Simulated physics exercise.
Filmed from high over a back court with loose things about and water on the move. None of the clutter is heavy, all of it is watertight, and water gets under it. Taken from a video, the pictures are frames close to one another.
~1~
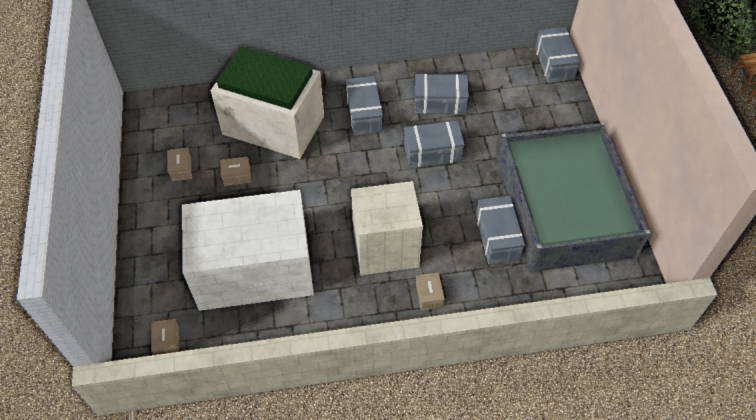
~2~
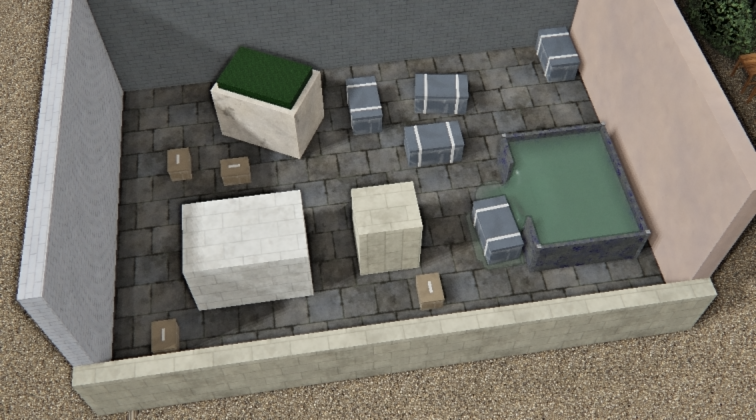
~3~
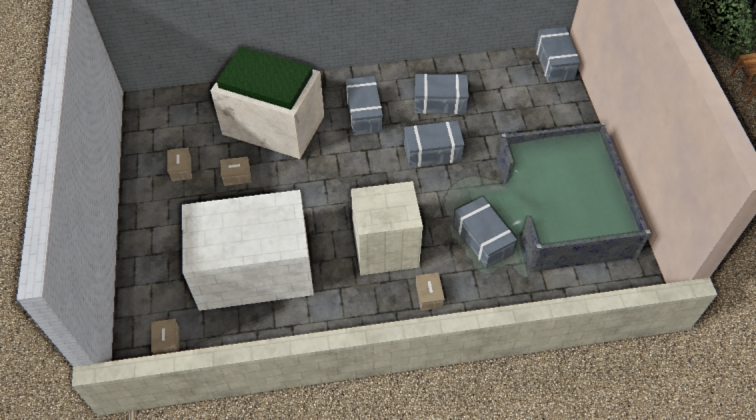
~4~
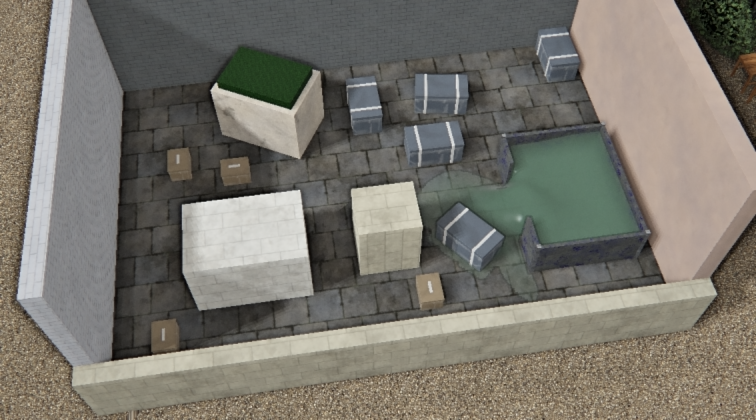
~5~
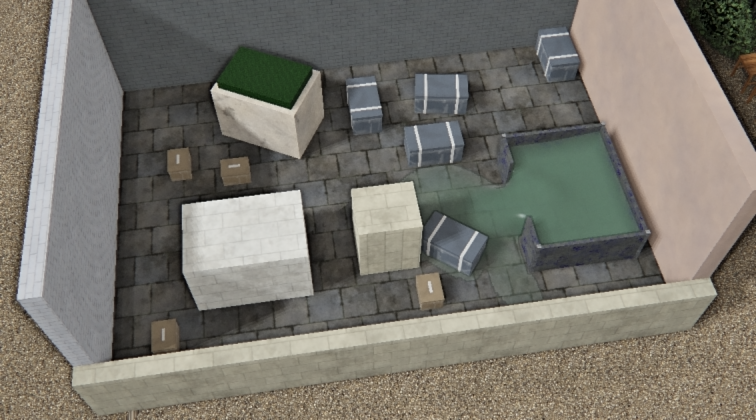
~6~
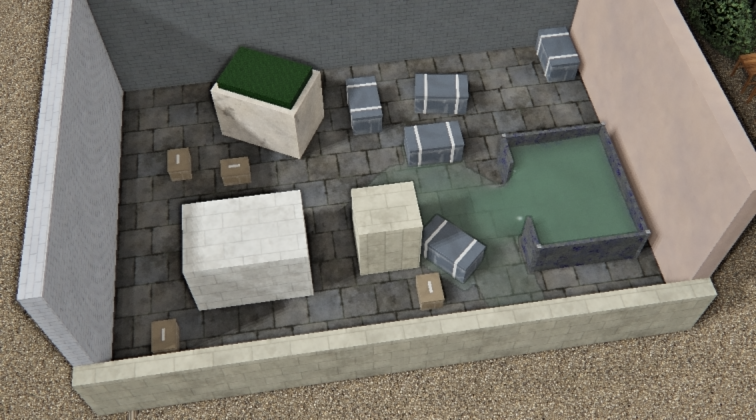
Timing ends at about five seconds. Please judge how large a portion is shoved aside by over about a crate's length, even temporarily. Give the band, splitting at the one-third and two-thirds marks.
The share lands in the middle band, from one to two thirds.
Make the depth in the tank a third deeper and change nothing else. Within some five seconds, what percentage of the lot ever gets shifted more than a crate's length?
Estimate: Around 60 in a hundred.
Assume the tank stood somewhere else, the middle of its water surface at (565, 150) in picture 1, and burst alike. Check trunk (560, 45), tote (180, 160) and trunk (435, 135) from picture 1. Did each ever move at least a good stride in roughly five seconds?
Well, the first one didn't get far, the second got driven a long way, and the third got driven a long way.
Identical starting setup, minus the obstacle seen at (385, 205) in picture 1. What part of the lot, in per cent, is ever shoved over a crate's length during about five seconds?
Estimated share: Approx. 60 %.
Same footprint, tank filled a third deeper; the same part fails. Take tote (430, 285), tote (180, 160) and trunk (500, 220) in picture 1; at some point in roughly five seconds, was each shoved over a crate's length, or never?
Note, in sequence: Past that mark / past that mark / past that mark.
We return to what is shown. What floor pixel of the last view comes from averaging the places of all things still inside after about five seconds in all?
Around (303, 181).
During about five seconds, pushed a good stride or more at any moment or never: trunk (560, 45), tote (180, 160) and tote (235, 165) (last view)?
Short of that, goes that far, goes that far.
A moment on, 2 of 10 are well off their spots; 0 afloat.
Next, 4 of 10 are well off their spots; 1 afloat.
Later, 5 of 10 are well off their spots; 3 afloat.
In the end, 5 of 10 are well off their spots, and 5 have been at some point; 5 afloat.
